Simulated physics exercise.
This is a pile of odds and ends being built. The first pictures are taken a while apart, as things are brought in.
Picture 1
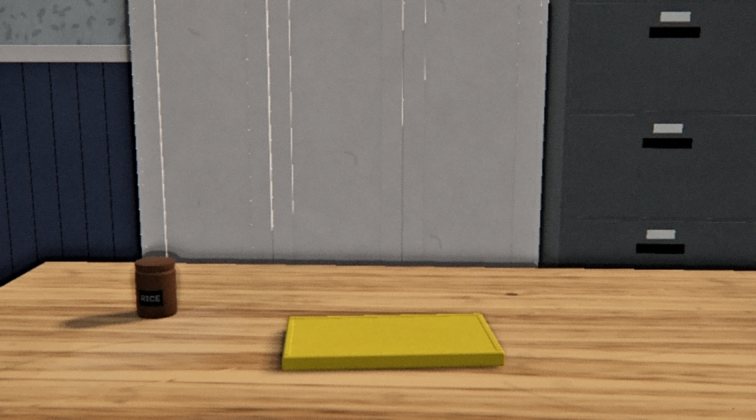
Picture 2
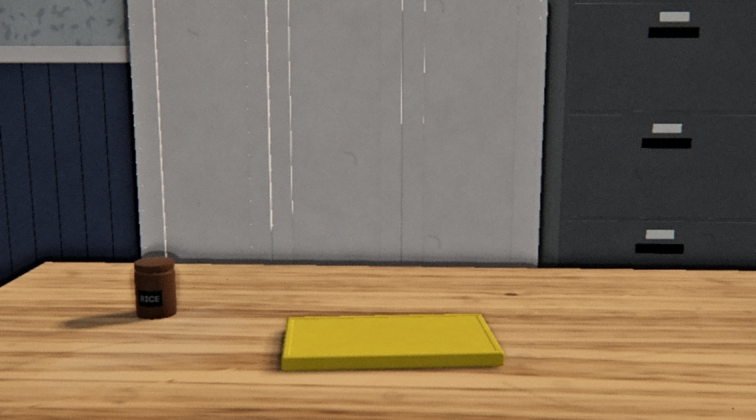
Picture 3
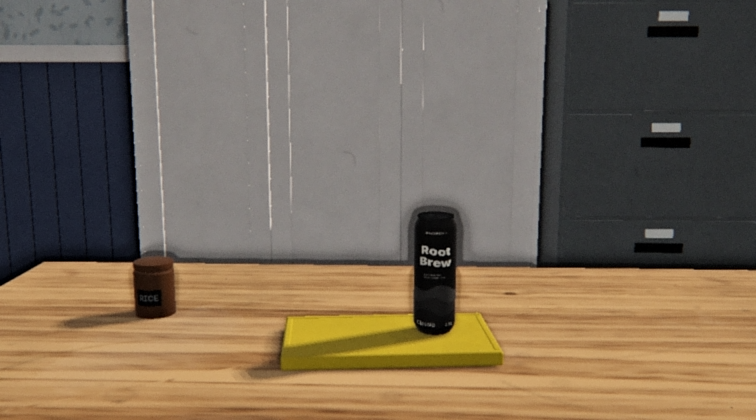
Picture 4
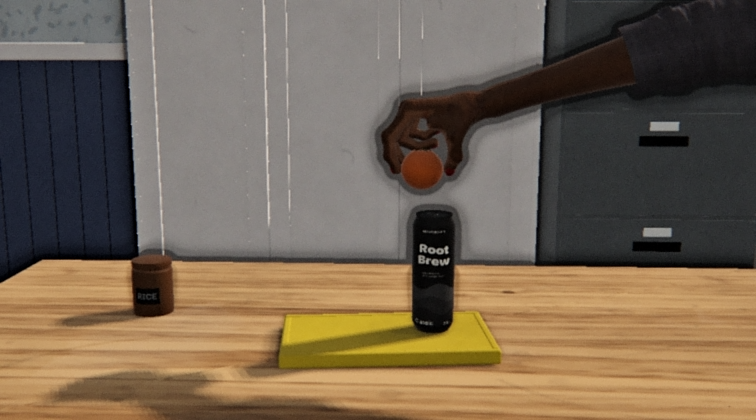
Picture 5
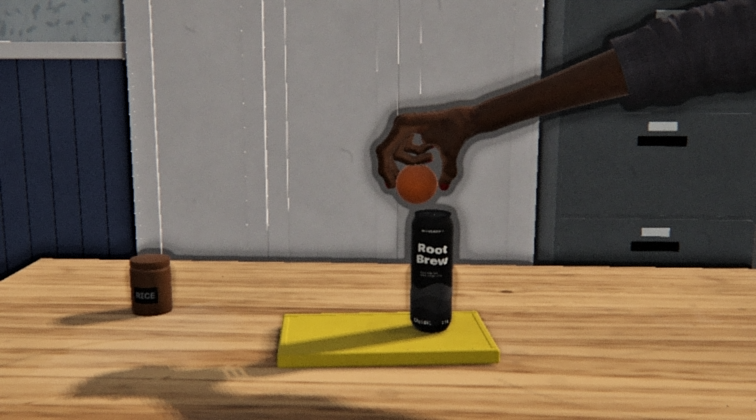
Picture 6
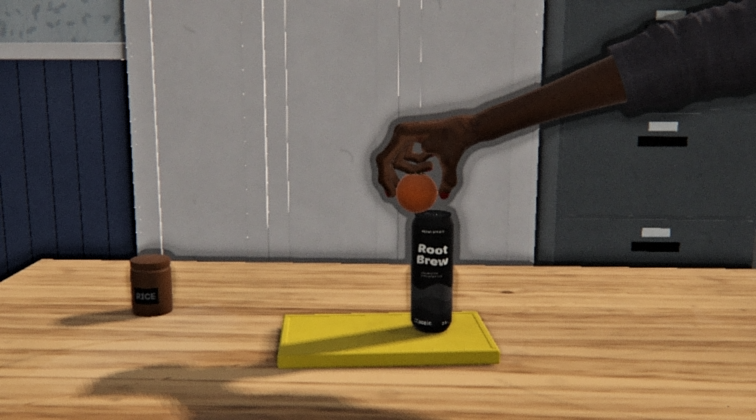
A black can appears on a yellow tray, then a hand lowers an orange tomato onto it.
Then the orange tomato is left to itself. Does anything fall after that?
As it turns out, it holds.
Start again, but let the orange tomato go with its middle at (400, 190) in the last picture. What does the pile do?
Then it gives way.
Then, 0.30 s after the last picture, nothing has stirred.
Then, 0.70 s after the last picture, orange tomato resting near (417, 193).
At rest, all 4 in place. Seen from the same camera at the end, orange tomato near (417, 193). The pile keeps its balance.
